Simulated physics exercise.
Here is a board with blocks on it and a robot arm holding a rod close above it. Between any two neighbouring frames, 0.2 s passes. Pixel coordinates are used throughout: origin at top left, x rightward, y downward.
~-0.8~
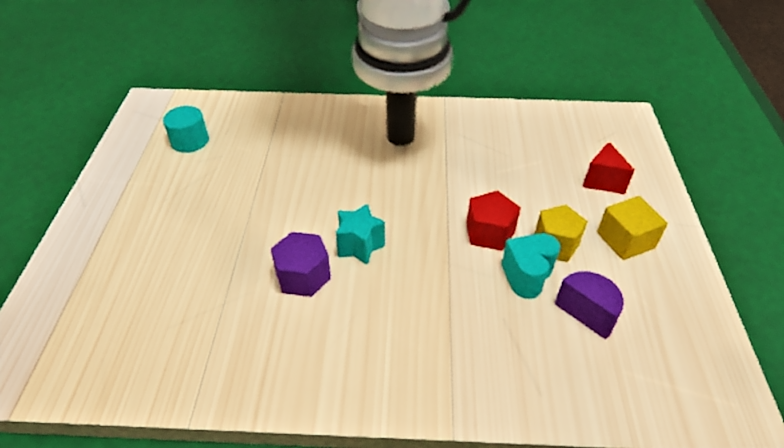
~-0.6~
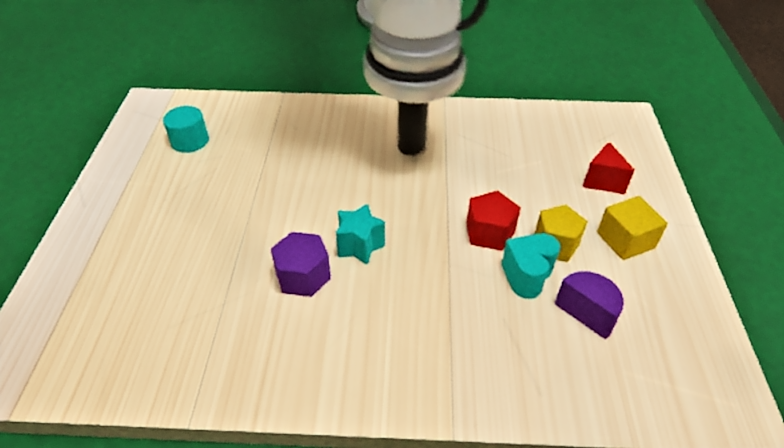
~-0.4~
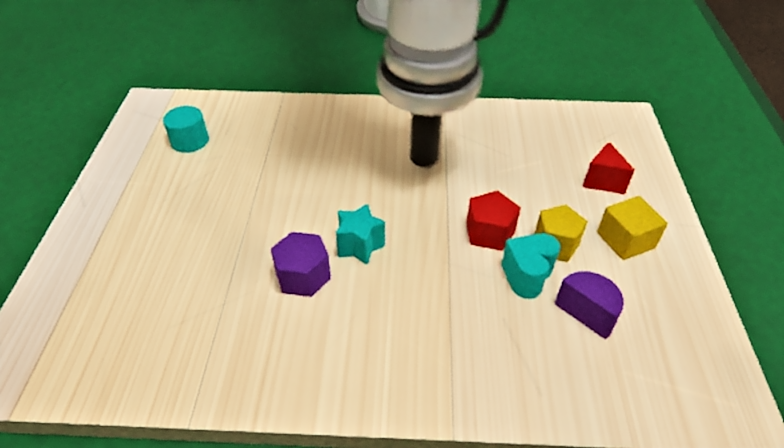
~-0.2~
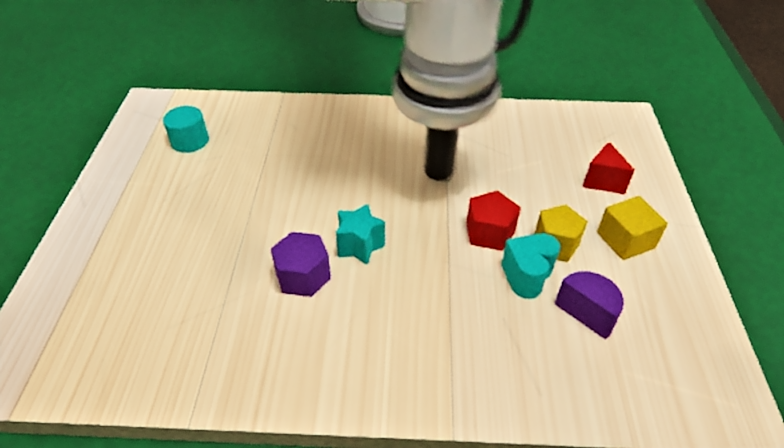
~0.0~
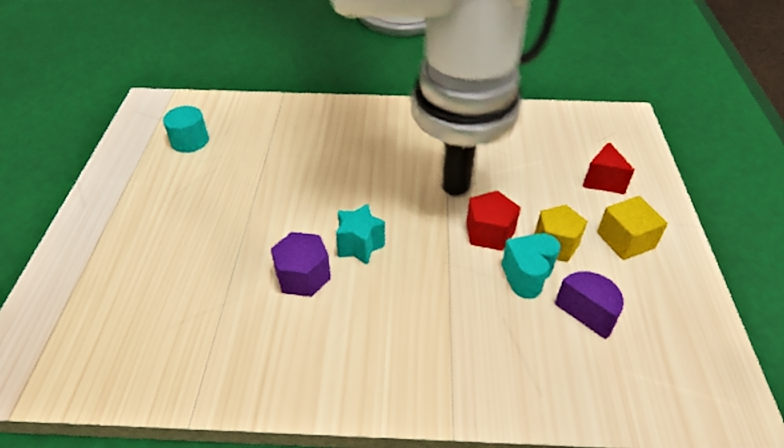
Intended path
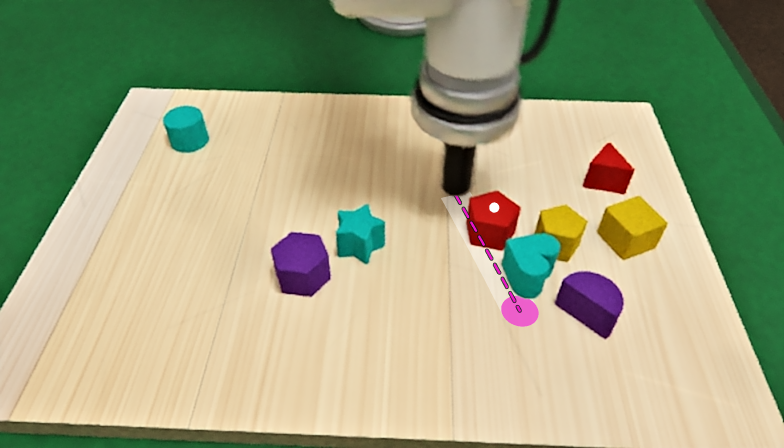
A robot arm moves its black rod down and right above a board of colourful blocks.
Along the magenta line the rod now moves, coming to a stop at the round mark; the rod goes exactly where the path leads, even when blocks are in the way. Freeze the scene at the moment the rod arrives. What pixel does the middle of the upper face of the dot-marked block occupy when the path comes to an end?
My estimate: (572, 299).
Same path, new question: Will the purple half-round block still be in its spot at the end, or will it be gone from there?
Once the path ends, it is somewhere new.
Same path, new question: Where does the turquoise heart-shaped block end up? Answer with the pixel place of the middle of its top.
Pixel (617, 329).
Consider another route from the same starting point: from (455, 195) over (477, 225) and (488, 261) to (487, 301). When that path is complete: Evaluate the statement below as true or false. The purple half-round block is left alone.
False - the claim does not hold.
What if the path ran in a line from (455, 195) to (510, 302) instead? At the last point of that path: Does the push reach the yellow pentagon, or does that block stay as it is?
At the end, its place is the same.
Path on the board, from (455, 195) directly to (520, 311); the dot is on the red pentagon.
On the path given first. One third of the way, rod (476, 222); red pentagon (513, 223), turned 25° anticlockwise; turquoise heart-shaped block (540, 255).
Two thirds of the way, rod (498, 260); red pentagon (541, 260), turned 35° anticlockwise; turquoise heart-shaped block (573, 294); purple half-round block (624, 301), turned 45° anticlockwise.
At the end, rod (522, 304); red pentagon (572, 299), turned 55° anticlockwise; turquoise heart-shaped block (617, 329), turned 25° anticlockwise; yellow pentagon in place; purple half-round block (663, 315), turned 85° anticlockwise.
